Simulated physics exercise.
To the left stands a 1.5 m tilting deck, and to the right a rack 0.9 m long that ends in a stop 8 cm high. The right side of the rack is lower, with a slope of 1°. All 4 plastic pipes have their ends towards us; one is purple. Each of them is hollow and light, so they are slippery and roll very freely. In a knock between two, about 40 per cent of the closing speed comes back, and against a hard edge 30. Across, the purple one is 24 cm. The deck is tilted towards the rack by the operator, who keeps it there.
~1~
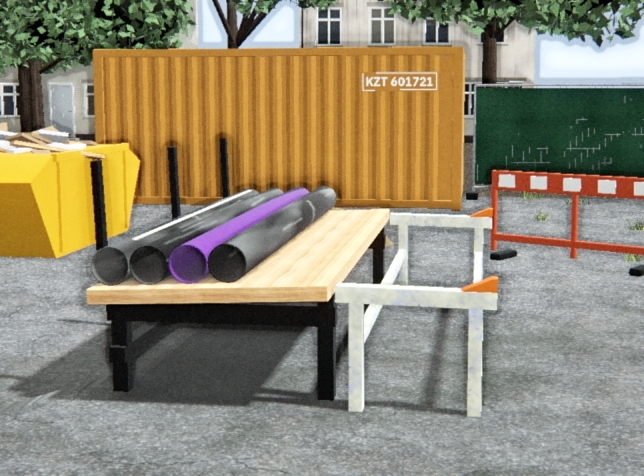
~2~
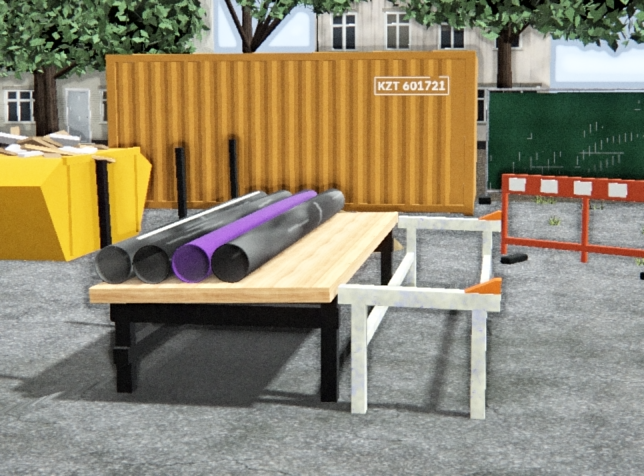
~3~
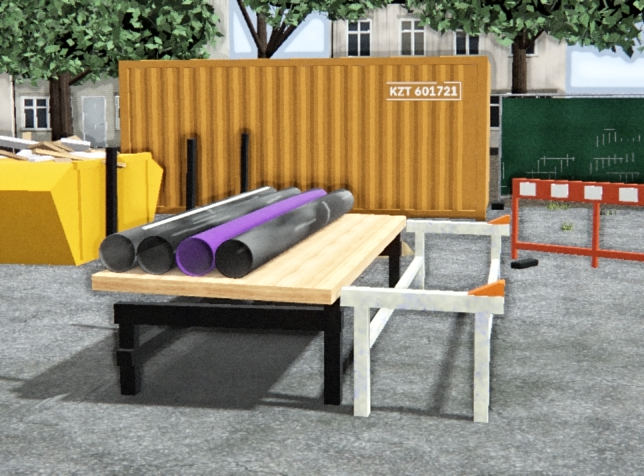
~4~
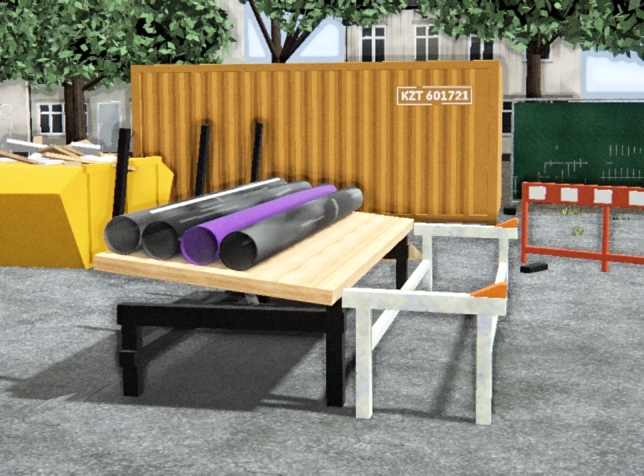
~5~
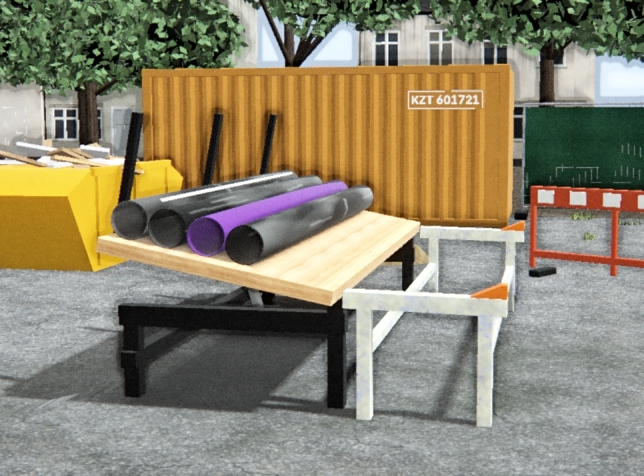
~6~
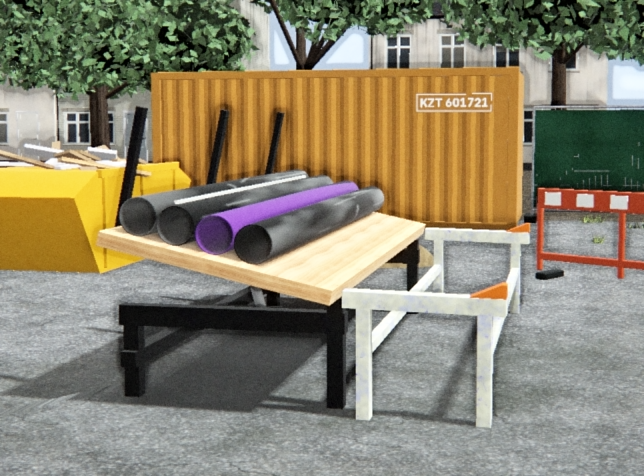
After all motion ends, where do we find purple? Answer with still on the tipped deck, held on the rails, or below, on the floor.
I would say below, on the floor.
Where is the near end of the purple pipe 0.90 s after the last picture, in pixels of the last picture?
Roughly at (334, 266) in the last picture.
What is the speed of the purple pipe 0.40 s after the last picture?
Estimated speed near 0.8 m/s.
Then, 0.4 s past the sixth picture, purple is on the deck, 55 cm from the hinge, rolling right; 0 of 4 over the stop.
Then, 0.9 s past the sixth picture, purple is on the deck, 5 cm from the hinge, rolling right; 0 of 4 over the stop.
Then, 1.4 s past the sixth picture, purple is on the rack, 35 cm from the rack's far end, rolling right; 0 of 4 over the stop.
Then, 2.0 s past the sixth picture, purple is over the stop and falling; 2 of 4 over the stop.
Finally (10.0 s after the last picture), purple is beyond the stop, on the ground; 2 of 4 over the stop.
